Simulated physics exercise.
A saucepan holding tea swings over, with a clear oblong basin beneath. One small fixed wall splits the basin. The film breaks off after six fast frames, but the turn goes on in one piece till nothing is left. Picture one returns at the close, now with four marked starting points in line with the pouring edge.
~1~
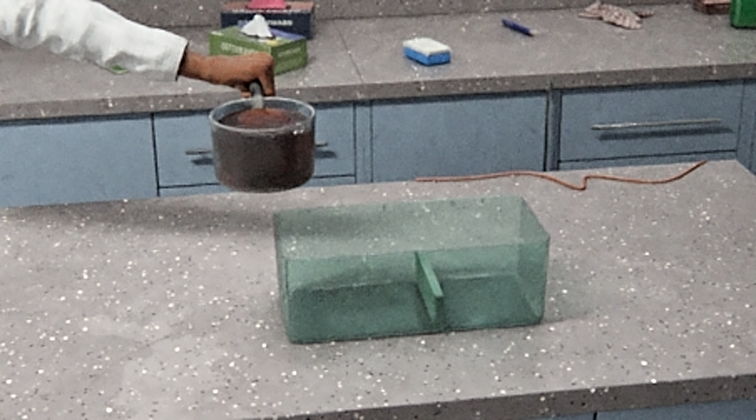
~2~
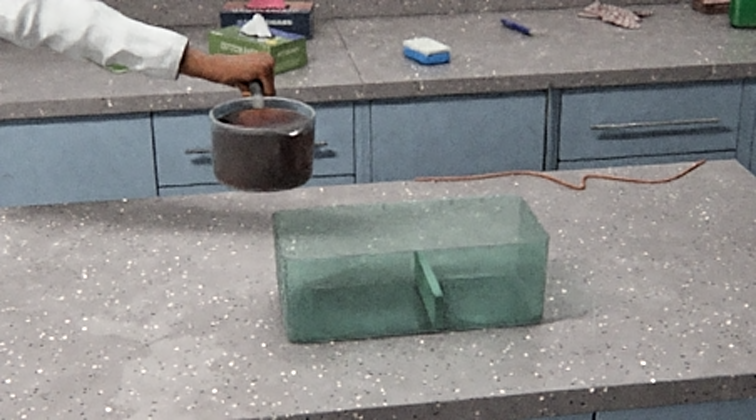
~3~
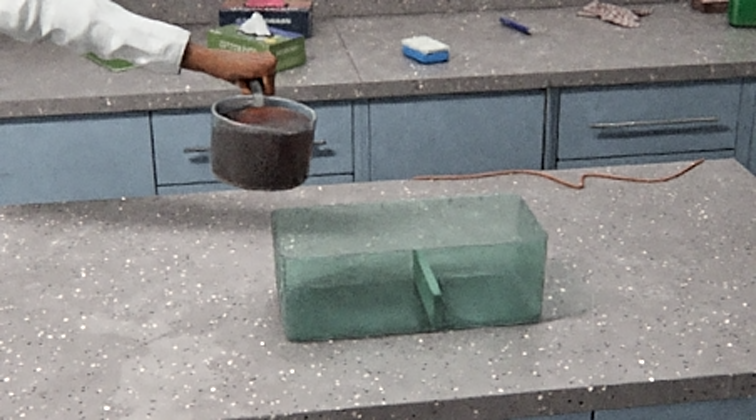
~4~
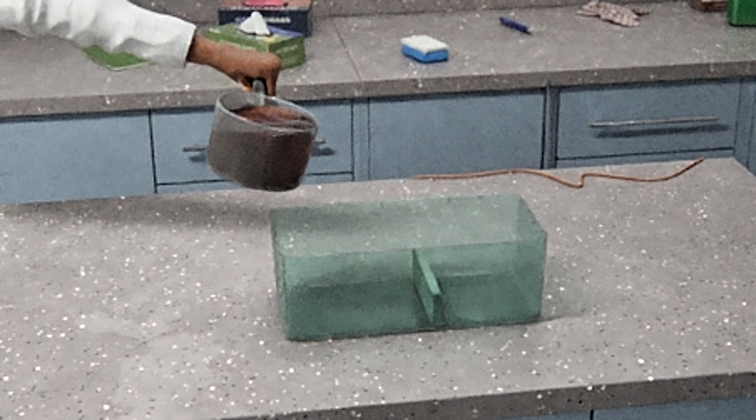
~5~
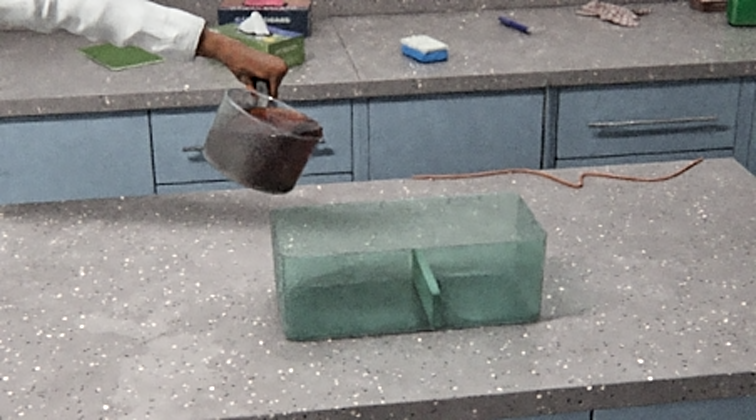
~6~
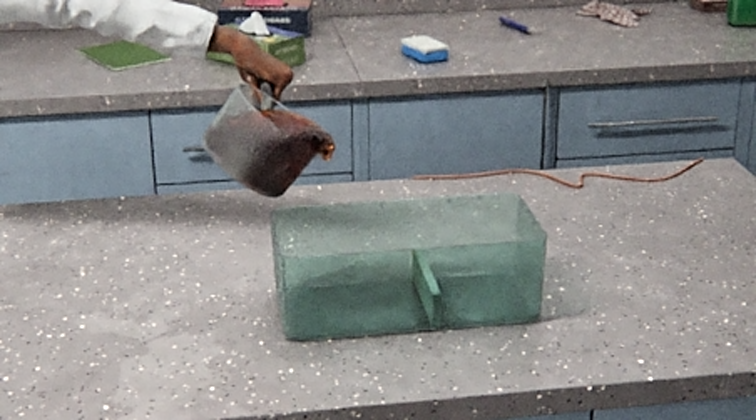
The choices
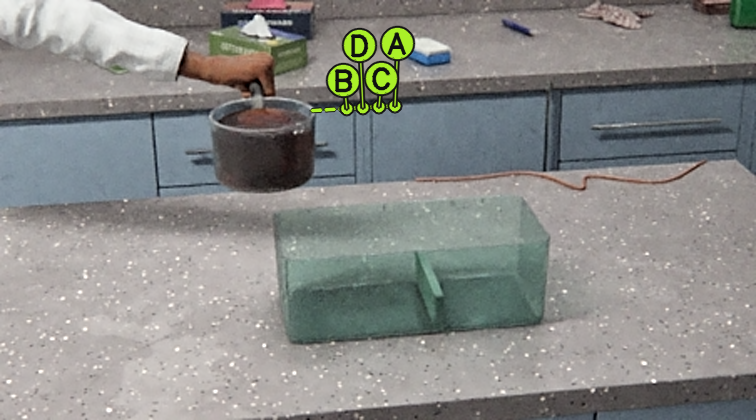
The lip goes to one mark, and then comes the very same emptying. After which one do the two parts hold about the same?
It is C.
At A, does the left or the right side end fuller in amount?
The right side.
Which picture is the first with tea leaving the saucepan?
In picture 5.
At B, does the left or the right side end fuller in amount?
More ends on the left.
On the marked copy, A at (394, 105); B at (346, 108); C at (378, 106); D at (362, 107).
With A, about 19 % ends left of the wall and 80 % right of it.
With B, about 93 % ends left of the wall and 4 % right of it.
With C, about 46 % ends left of the wall and 54 % right of it.
With D, about 73 % ends left of the wall and 25 % right of it.
